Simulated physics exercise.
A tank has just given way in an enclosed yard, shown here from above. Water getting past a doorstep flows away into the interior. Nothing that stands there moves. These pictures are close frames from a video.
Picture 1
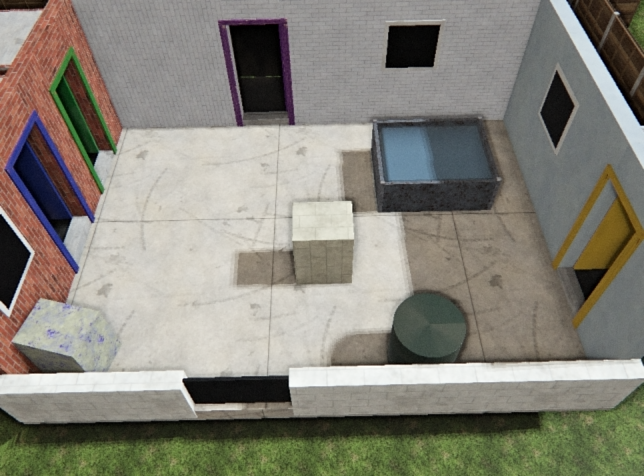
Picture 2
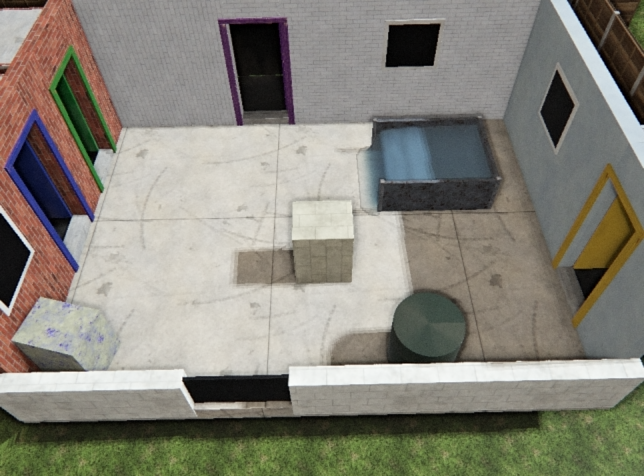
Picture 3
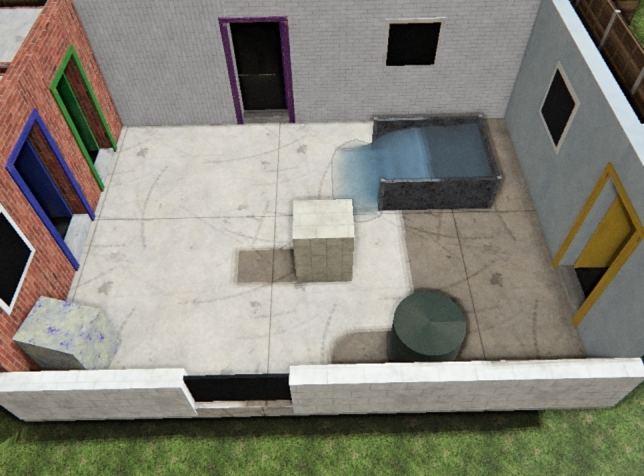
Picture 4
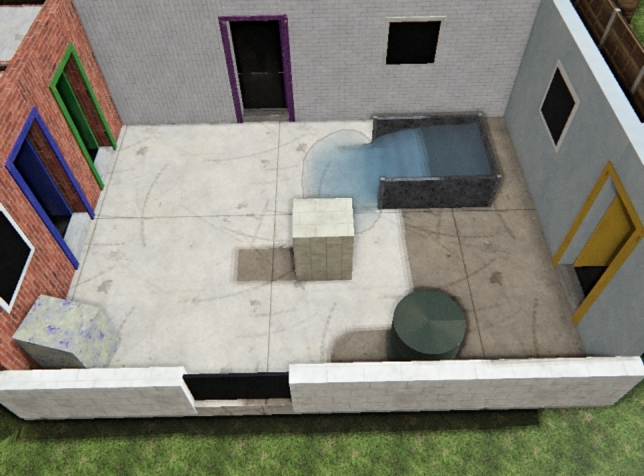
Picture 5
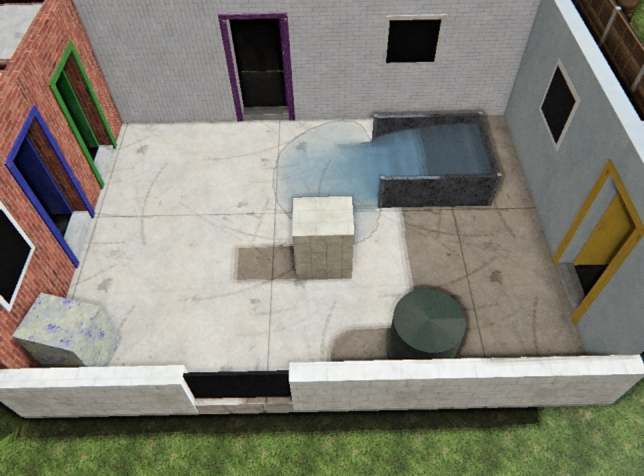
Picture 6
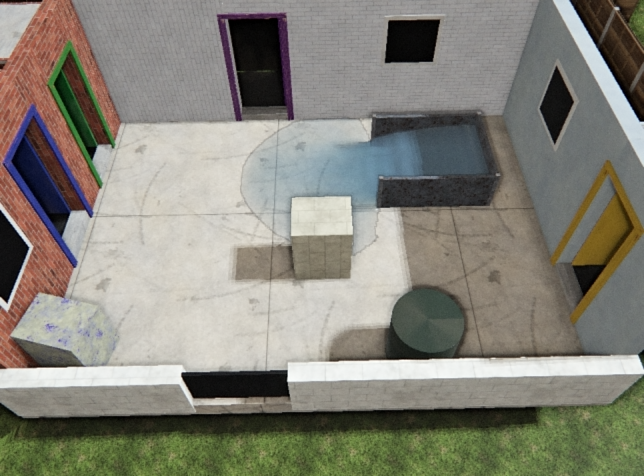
Water pouring from the left side of an open tank and spreading leftward across a walled yard, behind a pale block.
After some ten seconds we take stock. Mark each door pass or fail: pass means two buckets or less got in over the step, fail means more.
Blue door - pass, purple door - pass, green door - fail, yellow door - pass.
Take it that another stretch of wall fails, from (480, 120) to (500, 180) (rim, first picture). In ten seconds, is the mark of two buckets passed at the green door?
As far as I can tell, the green door fails to reach the limit.
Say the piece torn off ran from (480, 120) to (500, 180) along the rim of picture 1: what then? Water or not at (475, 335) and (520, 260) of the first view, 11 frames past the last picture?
Order as given: Inundated, then inundated.
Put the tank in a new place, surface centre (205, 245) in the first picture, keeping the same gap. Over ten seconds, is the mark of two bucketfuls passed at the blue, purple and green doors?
Lab note - blue door crosses the line, purple door doesn't reach it, green door doesn't reach it.
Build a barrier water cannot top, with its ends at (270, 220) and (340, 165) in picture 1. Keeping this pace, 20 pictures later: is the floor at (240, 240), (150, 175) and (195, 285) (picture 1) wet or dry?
Point by point: First submerged, second submerged, third submerged.
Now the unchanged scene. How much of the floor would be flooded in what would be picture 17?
Close to 45 %.
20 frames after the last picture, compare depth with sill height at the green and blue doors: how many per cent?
In order: Roughly 190 and 70 in a hundred.
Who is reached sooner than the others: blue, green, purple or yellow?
The door marked purple.
A moment on, water covers 35 % of the floor; the blue door not reached, the purple door wet at the sill, nothing in, the green door not reached, the yellow door not reached.
Next, water covers 45 % of the floor; the blue door wet at the sill, nothing in, the purple door wet at the sill, nothing in, the green door under two buckets in, the yellow door not reached.
Then, water covers 50 % of the floor; the blue door wet at the sill, nothing in, the purple door wet at the sill, nothing in, the green door over two buckets in, the yellow door not reached.
Later, water covers 60 % of the floor; the blue door wet at the sill, nothing in, the purple door wet at the sill, nothing in, the green door over two buckets in, the yellow door not reached.
In the end, water covers 85 % of the floor; the blue door wet at the sill, nothing in, the purple door wet at the sill, nothing in, the green door over two buckets in, the yellow door wet at the sill, nothing in.
